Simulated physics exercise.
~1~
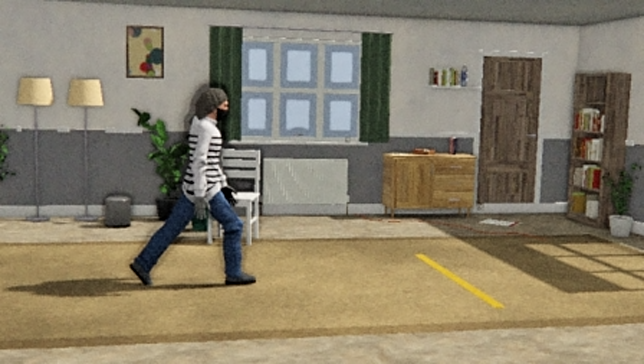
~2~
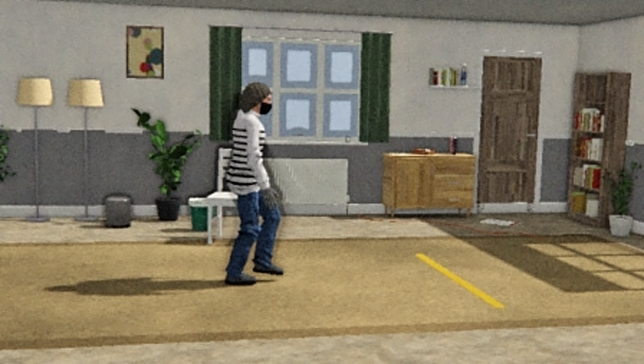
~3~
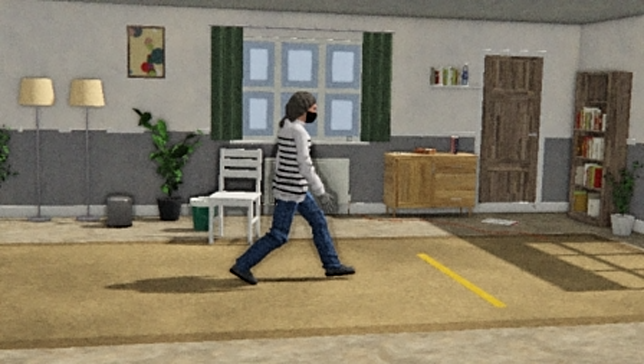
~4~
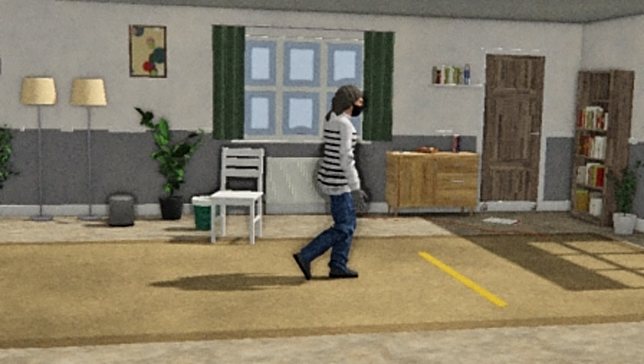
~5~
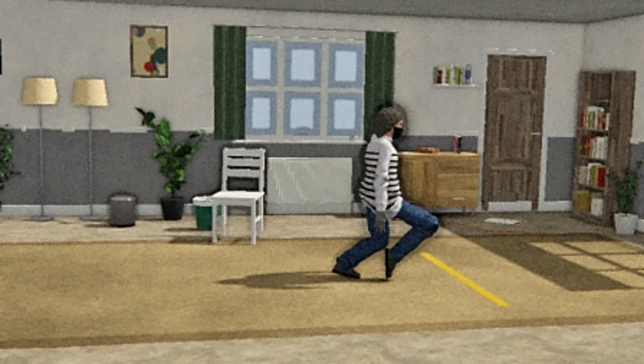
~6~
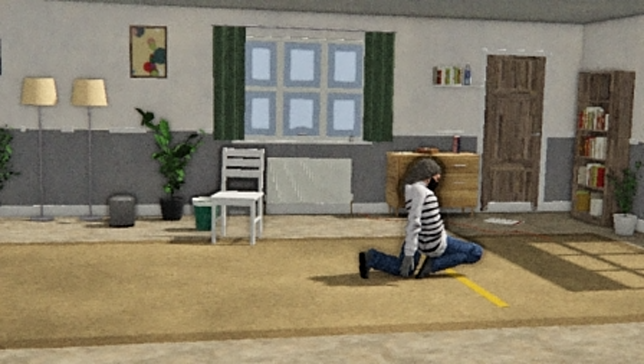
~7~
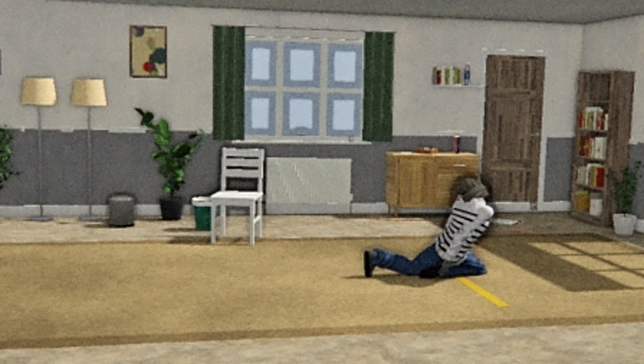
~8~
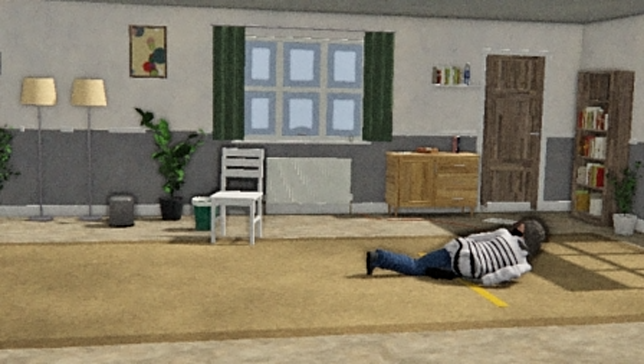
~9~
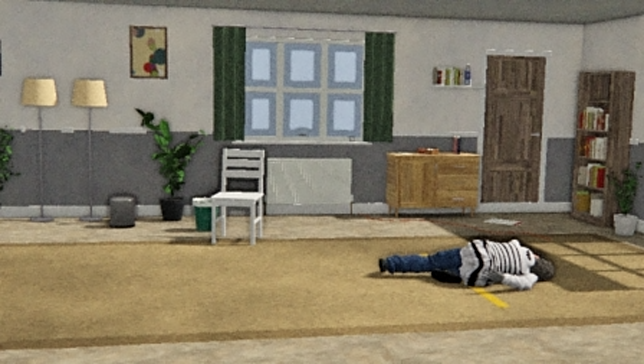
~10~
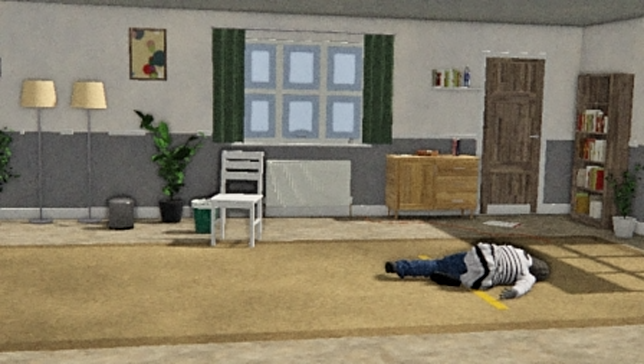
At first, a visitor in a striped top, blue jeans and a dark face mask walks steadily to the right across a living room, past a white chair and a window with green curtains, towards a yellow strip on the floor. Just short of the strip, the visitor's knees buckle and the body sinks low. The torso then tips forward to the right, and the visitor drops face down across the strip. The body settles flat and rolls slightly. It ends lying still, with the head, chest and hips past the yellow strip and the legs trailing to the left.
